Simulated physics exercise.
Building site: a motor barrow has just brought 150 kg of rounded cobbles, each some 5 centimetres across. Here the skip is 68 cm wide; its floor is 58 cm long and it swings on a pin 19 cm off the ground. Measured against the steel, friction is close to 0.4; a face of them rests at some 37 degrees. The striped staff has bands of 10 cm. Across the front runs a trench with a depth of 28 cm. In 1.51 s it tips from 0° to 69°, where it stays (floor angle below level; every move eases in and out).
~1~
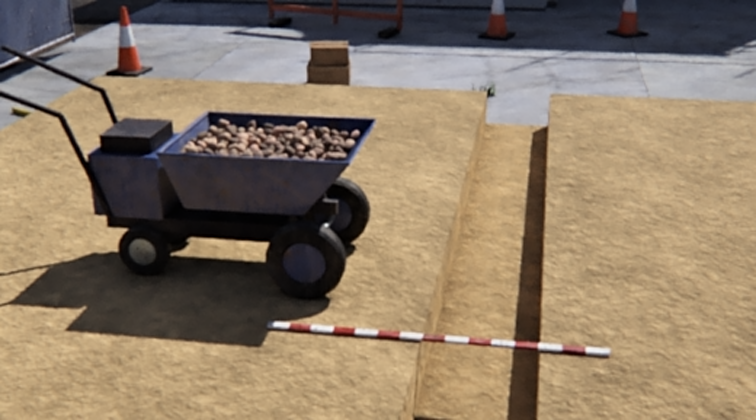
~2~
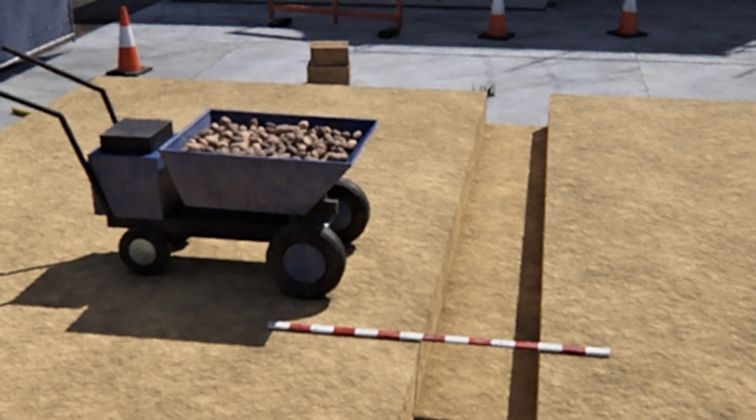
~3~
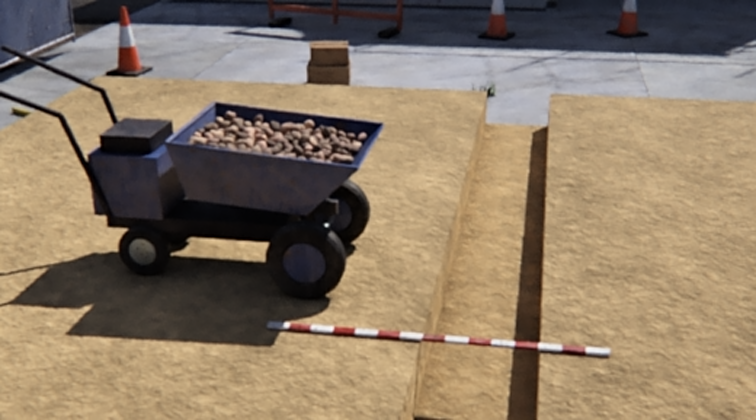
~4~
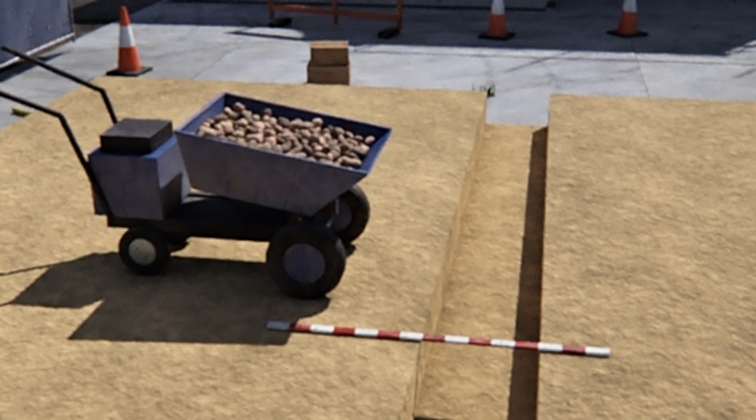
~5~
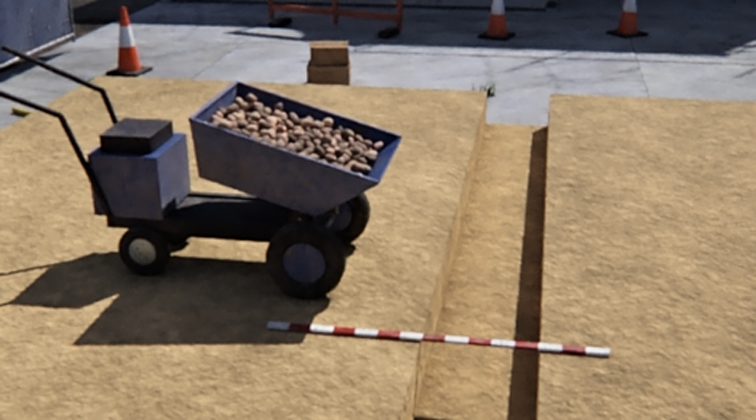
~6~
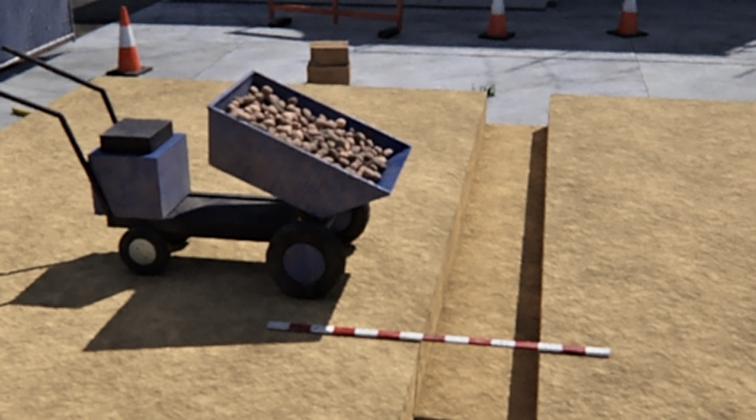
At the start, a motor barrow stands on sandy ground left of a trench, its blue skip level and full of rounded cobbles. The skip then tilts toward the right, its left end rising steadily while the wheels stay put, until it slopes clearly with the cobbles still inside.
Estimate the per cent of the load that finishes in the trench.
Roughly 100 percent.
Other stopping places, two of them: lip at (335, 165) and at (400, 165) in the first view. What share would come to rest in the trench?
Around 95% for the first place and 95% for the second.
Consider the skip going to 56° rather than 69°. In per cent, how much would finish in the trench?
With that change, near 65 per cent.
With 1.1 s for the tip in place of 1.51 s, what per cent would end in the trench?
I'd put it at roughly 100 per cent.
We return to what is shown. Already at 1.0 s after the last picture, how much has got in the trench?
Roughly 50 percent of the load.
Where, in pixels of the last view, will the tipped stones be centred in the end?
(486, 317).
Then, 0.5 s after the last picture the floor is at 58°, 99 % in the skip; the foremost stones are at (433, 225).
Then, 1.0 s after the last picture the floor is at 69°, 51 % in the skip, 49 % in the trench; the foremost stones are at (535, 324).
Then, 1.4 s after the last picture the floor is at 69°, 20 % in the skip, 79 % in the trench; the foremost stones are at (534, 351).
Then, 3.3 s after the last picture the floor is at 69°, 0 % in the skip, 100 % in the trench; the foremost stones are at (534, 346).
